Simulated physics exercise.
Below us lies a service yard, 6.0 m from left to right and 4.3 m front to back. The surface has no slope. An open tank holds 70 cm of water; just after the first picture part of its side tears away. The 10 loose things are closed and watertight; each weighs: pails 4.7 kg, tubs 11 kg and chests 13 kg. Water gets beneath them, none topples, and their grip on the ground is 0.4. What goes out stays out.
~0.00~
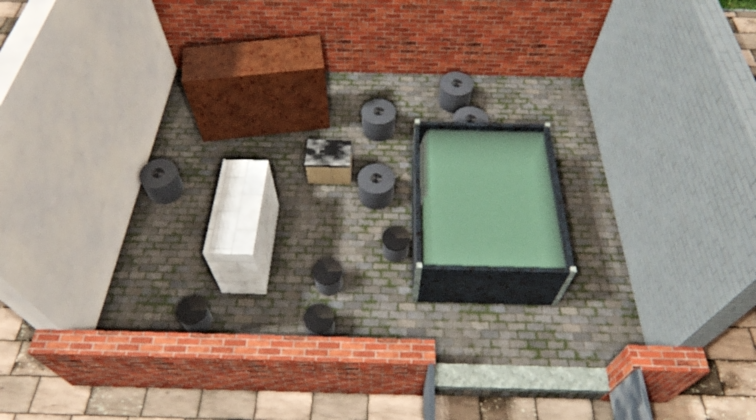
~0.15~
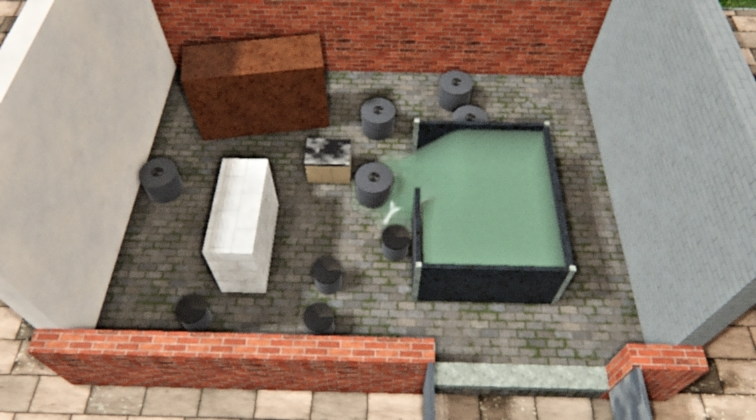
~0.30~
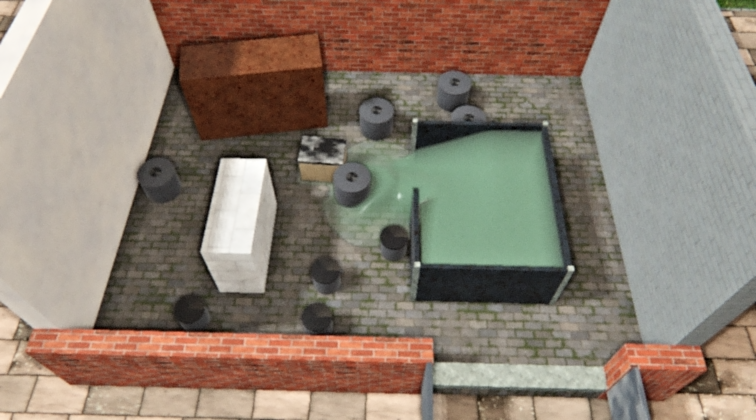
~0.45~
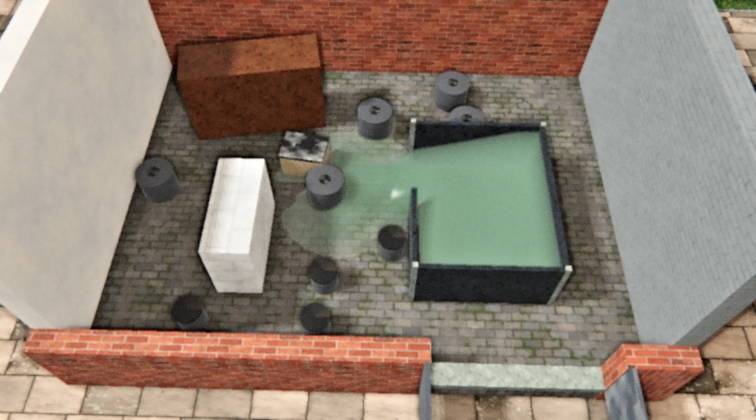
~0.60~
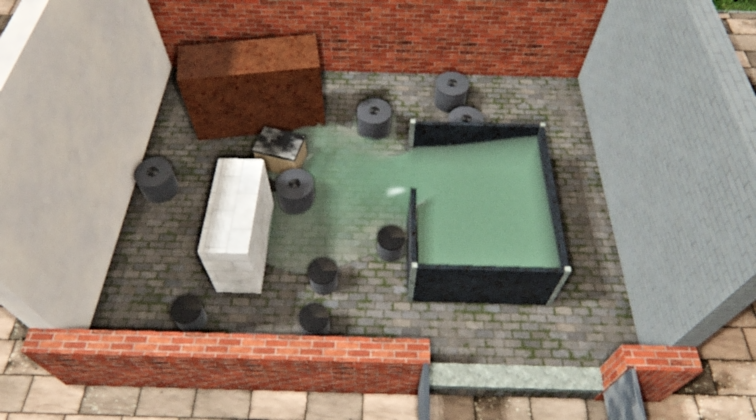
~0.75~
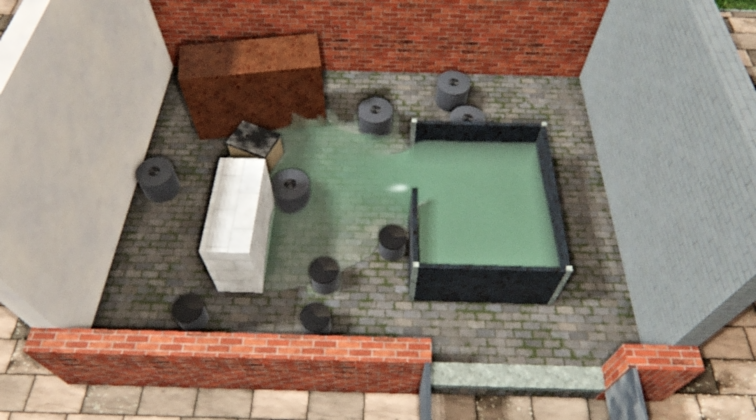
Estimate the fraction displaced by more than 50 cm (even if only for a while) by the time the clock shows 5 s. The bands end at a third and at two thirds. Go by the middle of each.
That comes to two thirds or above.
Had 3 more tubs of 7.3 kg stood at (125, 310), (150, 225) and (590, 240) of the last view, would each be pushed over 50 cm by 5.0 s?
In turn: More, over, under.
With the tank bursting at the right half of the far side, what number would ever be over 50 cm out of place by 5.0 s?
Then 4.
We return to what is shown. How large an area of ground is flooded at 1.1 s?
Roughly 8.5 m2.
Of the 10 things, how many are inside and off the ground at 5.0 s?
I count 6.
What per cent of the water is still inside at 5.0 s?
Some 98 per cent remains.
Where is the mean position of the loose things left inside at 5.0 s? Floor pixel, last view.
Around (379, 213).
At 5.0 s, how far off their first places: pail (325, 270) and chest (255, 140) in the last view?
In that order: 80 cm, 250 cm.
After 1.1 s 2 of 10 are over 50 cm from their spots; 1 afloat.
After 2.2 s 5 of 10 are over 50 cm from their spots; 2 afloat.
After 3.5 s 6 of 10 are over 50 cm from their spots; 4 afloat.
After 5.0 s 7 of 10 are over 50 cm from their spots, and 7 have been at some point; 6 afloat.
